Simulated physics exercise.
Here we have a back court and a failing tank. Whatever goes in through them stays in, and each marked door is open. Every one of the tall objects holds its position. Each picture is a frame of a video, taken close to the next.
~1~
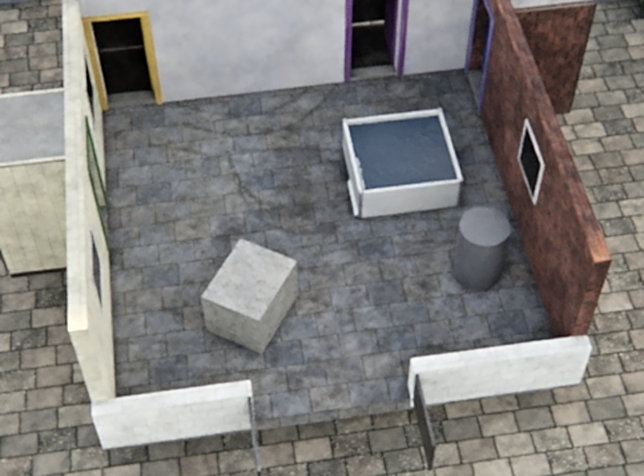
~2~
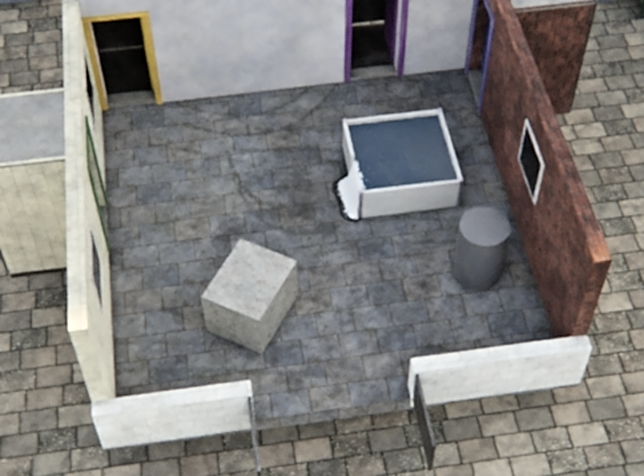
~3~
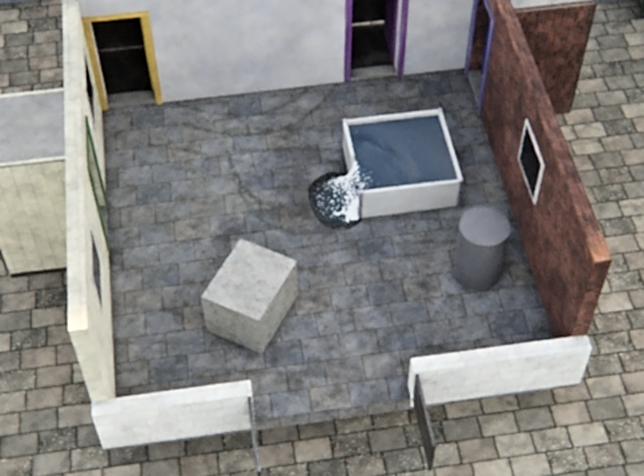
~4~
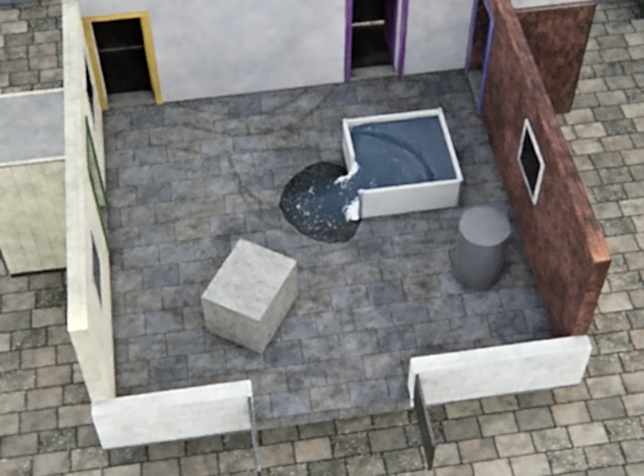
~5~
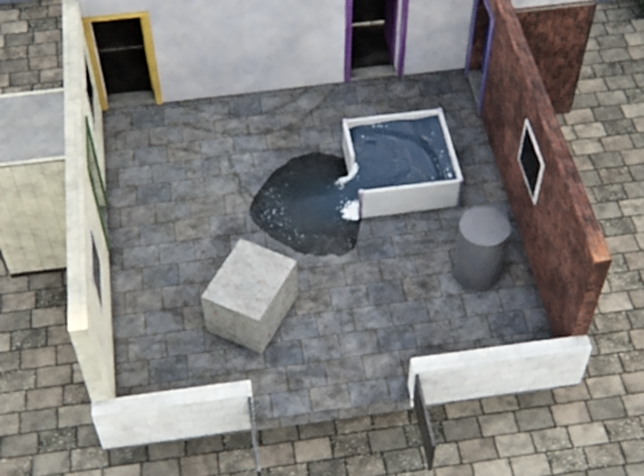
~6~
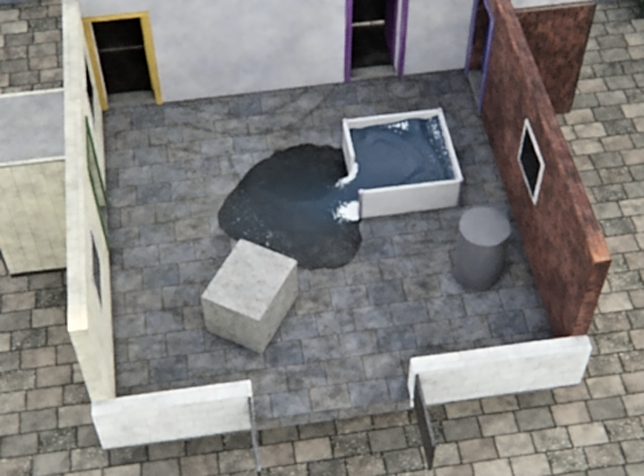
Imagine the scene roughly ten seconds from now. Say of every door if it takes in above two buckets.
My prediction: I expect the yellow door to see two buckets at most; I expect the purple door to see two buckets at most; I expect the green door to see over two buckets; I expect the blue door to see two buckets at most.
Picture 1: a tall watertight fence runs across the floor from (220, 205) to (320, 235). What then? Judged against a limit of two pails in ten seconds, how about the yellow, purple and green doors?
My reading: Yellow door passes that mark, purple door holds, green door is under.
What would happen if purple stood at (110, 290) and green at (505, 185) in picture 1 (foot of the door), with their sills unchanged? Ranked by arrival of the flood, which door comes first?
I'd say the purple one is reached first.
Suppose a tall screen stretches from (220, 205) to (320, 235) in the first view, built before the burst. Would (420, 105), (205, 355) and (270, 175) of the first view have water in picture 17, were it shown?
Results in order: Bone-dry / bone-dry / swamped.
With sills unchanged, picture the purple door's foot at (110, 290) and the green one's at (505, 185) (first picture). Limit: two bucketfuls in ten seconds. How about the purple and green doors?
So the purple one runs past it while the green one keeps within it.
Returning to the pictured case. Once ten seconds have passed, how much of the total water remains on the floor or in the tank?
88 percent or thereabouts.
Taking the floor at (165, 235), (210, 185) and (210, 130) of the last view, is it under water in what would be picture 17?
Result, in that order: Wetted / wetted / wetted.
A moment on, water covers 25 % of the floor; the yellow door not reached, the purple door not reached, the green door not reached, the blue door not reached.
Next, water covers 35 % of the floor; the yellow door not reached, the purple door not reached, the green door under two buckets in, the blue door not reached.
Then, water covers 45 % of the floor; the yellow door wet at the sill, nothing in, the purple door not reached, the green door over two buckets in, the blue door not reached.
Later, water covers 50 % of the floor; the yellow door under two buckets in, the purple door not reached, the green door far over two buckets in, the blue door not reached.
In the end, water covers 75 % of the floor; the yellow door under two buckets in, the purple door wet at the sill, nothing in, the green door far over two buckets in, the blue door not reached.
